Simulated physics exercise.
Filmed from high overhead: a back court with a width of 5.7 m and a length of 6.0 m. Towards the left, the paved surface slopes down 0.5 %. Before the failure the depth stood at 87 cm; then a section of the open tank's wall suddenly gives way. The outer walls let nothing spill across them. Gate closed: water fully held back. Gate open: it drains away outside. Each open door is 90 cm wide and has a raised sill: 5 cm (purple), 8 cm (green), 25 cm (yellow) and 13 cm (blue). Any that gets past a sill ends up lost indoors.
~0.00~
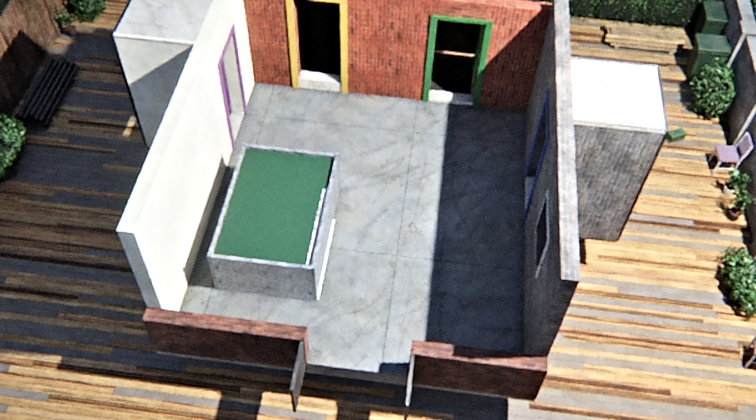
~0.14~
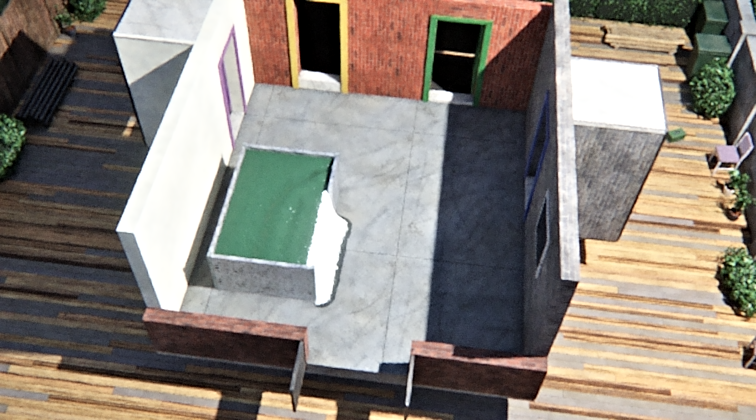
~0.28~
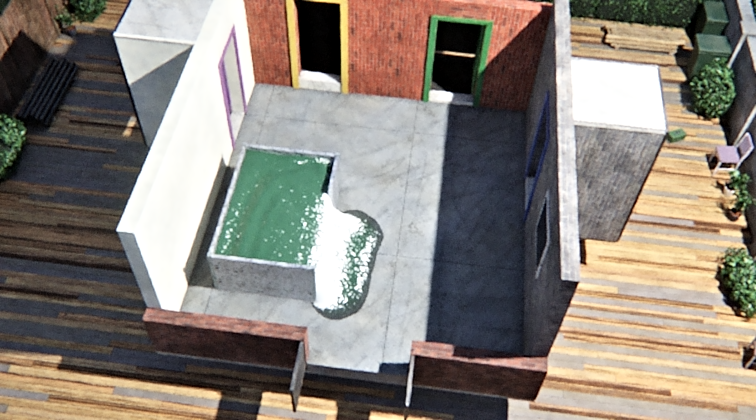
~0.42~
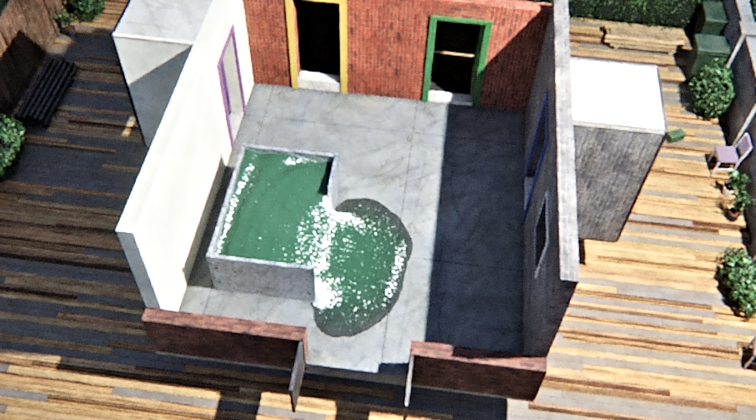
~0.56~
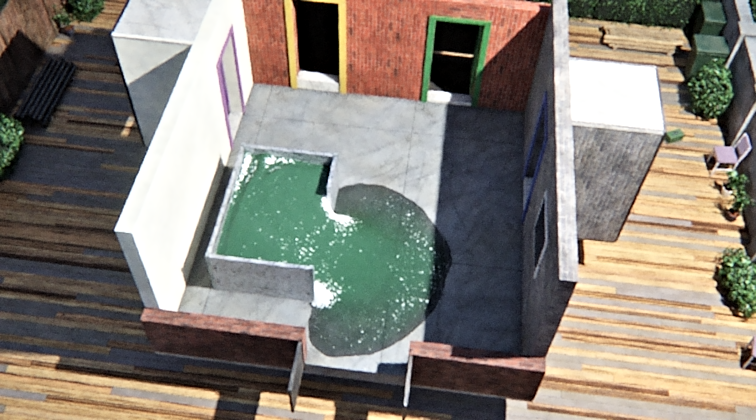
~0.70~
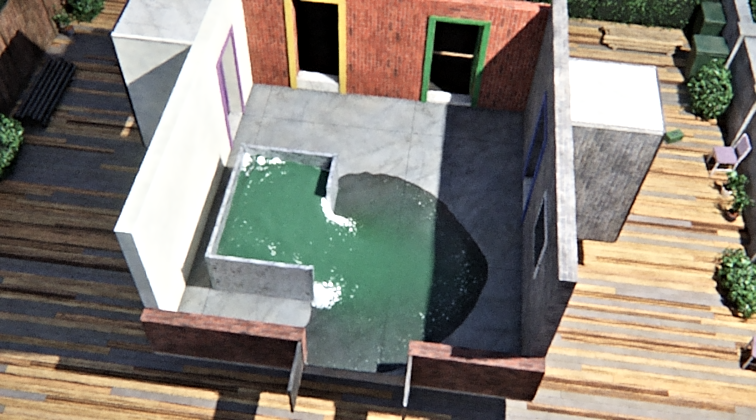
At the start, still green water fills an open tank in a walled paved court with brick walls and open doorways. White, foaming water then bursts from the tank's right side onto the floor, and the green pool spreads rightward in a widening rounded patch, reaching well into the shaded paving.
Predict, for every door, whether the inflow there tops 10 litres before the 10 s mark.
Prediction: At the purple door it tops 10 litres; at the green door it tops 10 litres; at the yellow door it falls short of 10 litres; at the blue door it tops 10 litres.
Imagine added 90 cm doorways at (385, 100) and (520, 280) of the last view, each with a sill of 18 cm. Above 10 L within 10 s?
Result in order - not enough, then more than that.
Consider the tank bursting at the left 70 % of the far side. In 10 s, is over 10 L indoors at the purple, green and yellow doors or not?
So purple ends up past the limit, green past the limit, yellow past the limit.
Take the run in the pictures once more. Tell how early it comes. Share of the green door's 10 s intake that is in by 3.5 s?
Fraction in by then: Around 5 per cent.
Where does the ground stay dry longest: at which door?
That's the purple door.
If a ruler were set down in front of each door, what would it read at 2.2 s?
You'd get purple at 0 cm, green at 0 cm, yellow at 0 cm, and blue at 22 cm.
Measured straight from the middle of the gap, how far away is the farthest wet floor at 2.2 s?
Distance: Approx. 5.2 m.
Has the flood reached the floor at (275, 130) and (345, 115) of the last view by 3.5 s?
Untouched, untouched.
After 1.4 s water covers 45 % of the floor and is deepest (54 cm) near (518, 366); purple door not reached, green door not reached, yellow door not reached, blue door 20 cm at the sill, 0 L in.
After 2.2 s water covers 45 % of the floor and is deepest (48 cm) near (518, 366); purple door not reached, green door not reached, yellow door not reached, blue door 22 cm at the sill, 20 L in.
After 3.5 s water covers 55 % of the floor and is deepest (26 cm) near (411, 295); purple door not reached, green door 15 cm at the sill, 5 L in, yellow door not reached, blue door 16 cm at the sill, 41 L in.
After 6.0 s water covers 85 % of the floor and is deepest (20 cm) near (260, 90); purple door 13 cm at the sill, 14 L in, green door 18 cm at the sill, 128 L in, yellow door 7 cm at the sill, 0 L in, blue door 9 cm at the sill, 45 L in.
After 10.0 s water covers 95 % of the floor and is deepest (17 cm) near (170, 333); purple door 14 cm at the sill, 160 L in, green door 7 cm at the sill, 179 L in, yellow door 9 cm at the sill, 0 L in, blue door 7 cm at the sill, 45 L in.
